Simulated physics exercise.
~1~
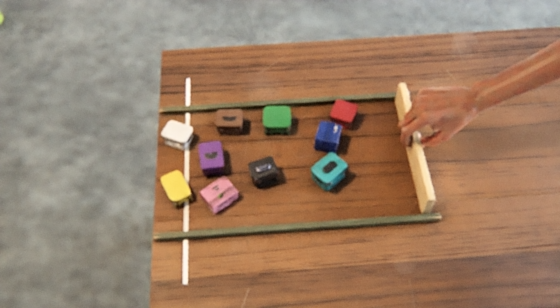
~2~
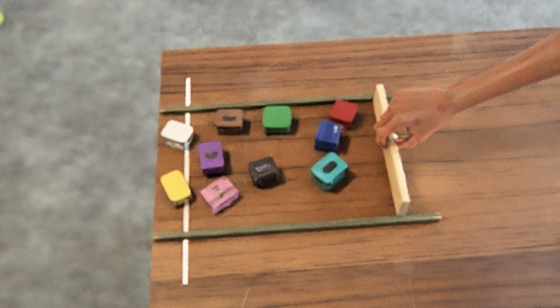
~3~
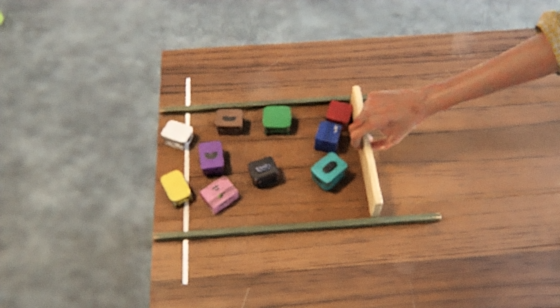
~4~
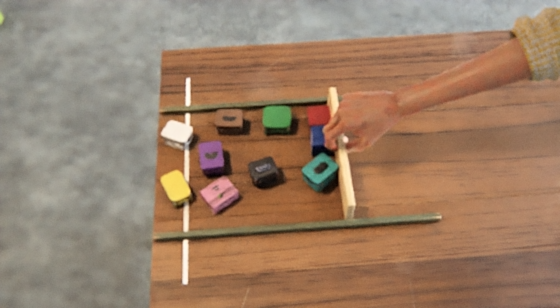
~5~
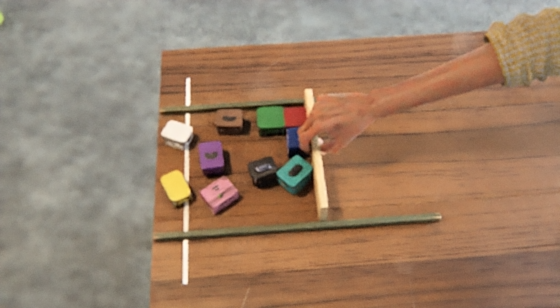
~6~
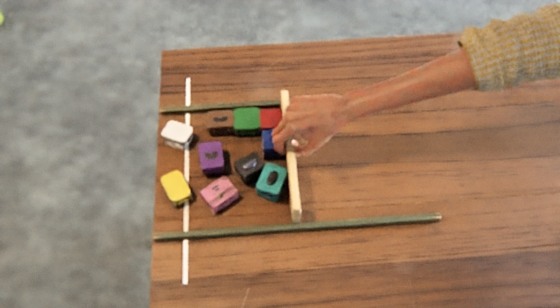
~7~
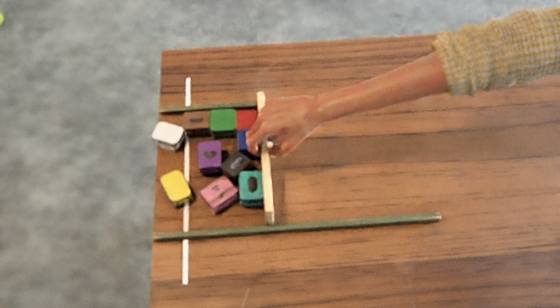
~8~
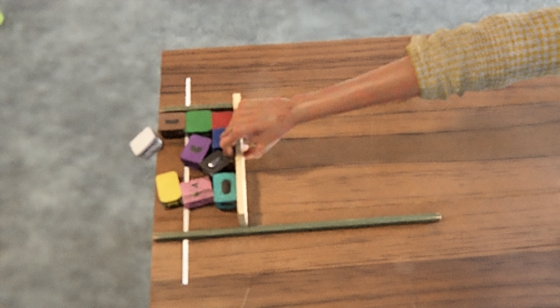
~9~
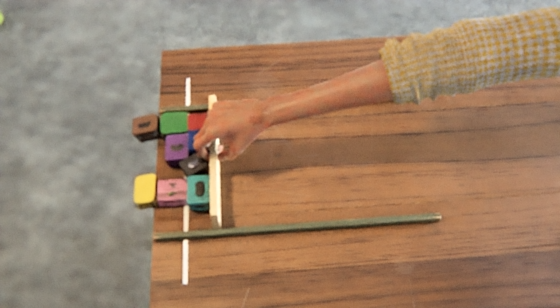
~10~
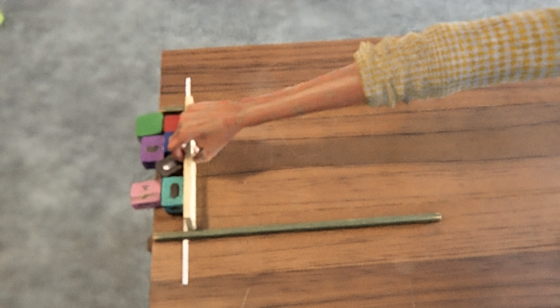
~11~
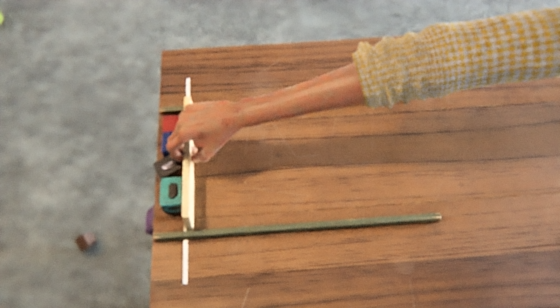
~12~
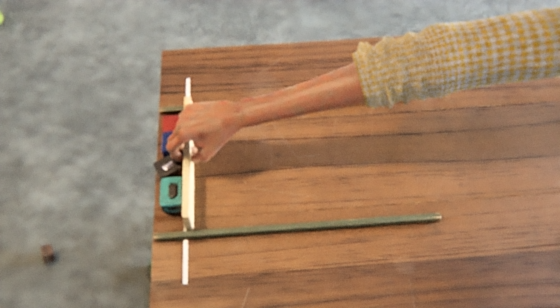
A hand in a yellowish checked sleeve slides an upright pale board leftward across a wooden table, seen from above, with grey floor beyond its left edge. Between two green rods sit small cases in white, brown, green, red, blue, black, turquoise, purple, pink and yellow, near a white tape line. The board gathers the red, blue and turquoise ones first, then bunches the rest together. The white case tips off the edge, followed by yellow and brown, then green, purple and pink. The board stops at the tape, with red, blue, black and turquoise still at the edge.
